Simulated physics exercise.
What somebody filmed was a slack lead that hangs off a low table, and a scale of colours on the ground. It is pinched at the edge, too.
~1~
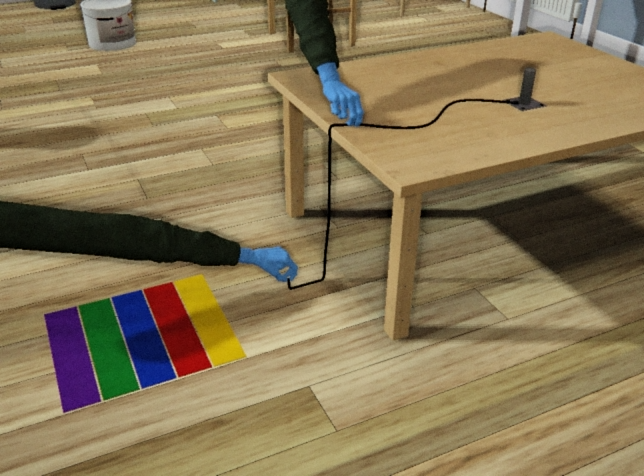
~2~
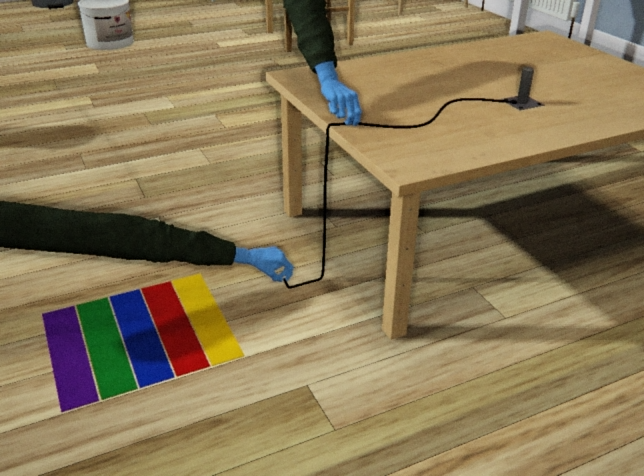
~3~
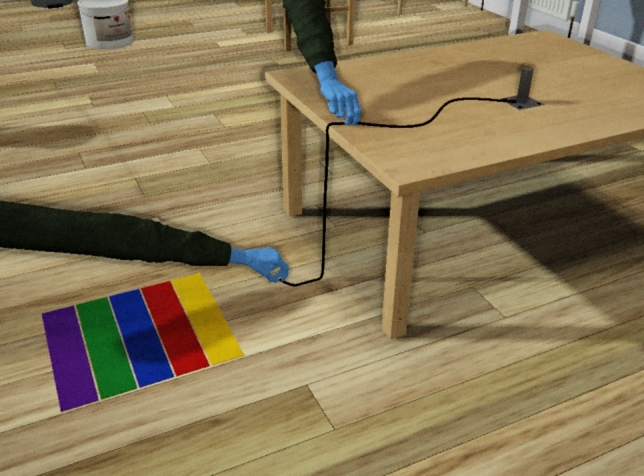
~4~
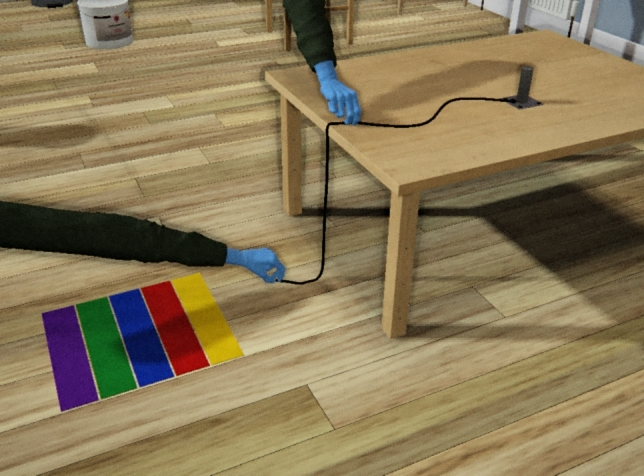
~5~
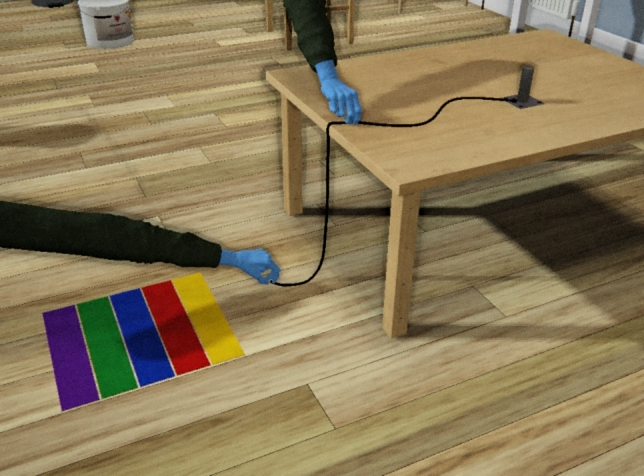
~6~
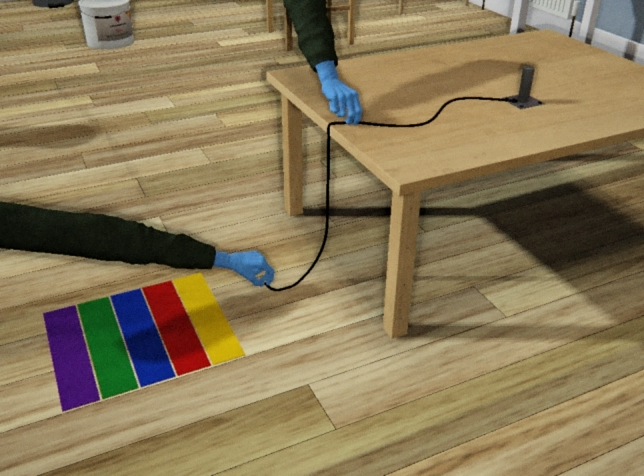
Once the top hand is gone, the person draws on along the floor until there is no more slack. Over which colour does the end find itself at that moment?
I would say over blue.
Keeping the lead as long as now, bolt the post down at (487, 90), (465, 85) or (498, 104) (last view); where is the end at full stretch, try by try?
Roughly (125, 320), then (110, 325), then (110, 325).
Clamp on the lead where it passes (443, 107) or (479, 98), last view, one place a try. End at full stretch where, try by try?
First try near (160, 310), second near (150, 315).
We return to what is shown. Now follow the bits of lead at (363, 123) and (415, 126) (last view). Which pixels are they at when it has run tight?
I'd put the first at about (336, 129) and the other at about (384, 121).
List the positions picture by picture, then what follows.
In the first frame, end (289, 279); yellow (222, 344); red (188, 354); blue (153, 365); green (116, 376); purple (78, 387).
In the second frame, end (284, 279); lead through (481, 100) (437, 115) (386, 127) (327, 144) (325, 209) (324, 267).
In the third frame, end (280, 279).
In the fourth frame, end (276, 280); lead through (480, 99) (437, 114) (386, 126) (328, 143) (325, 208) (323, 266).
In the fifth frame, end (271, 281).
In the sixth frame, end (265, 283); lead through (481, 99) (438, 114) (387, 126) (329, 143) (328, 208) (313, 266).
A little later, end near (208, 299); over yellow.
Next, end near (168, 310); over red.
When it is tight, end near (143, 317); over blue. It gets as far as the blue strip.
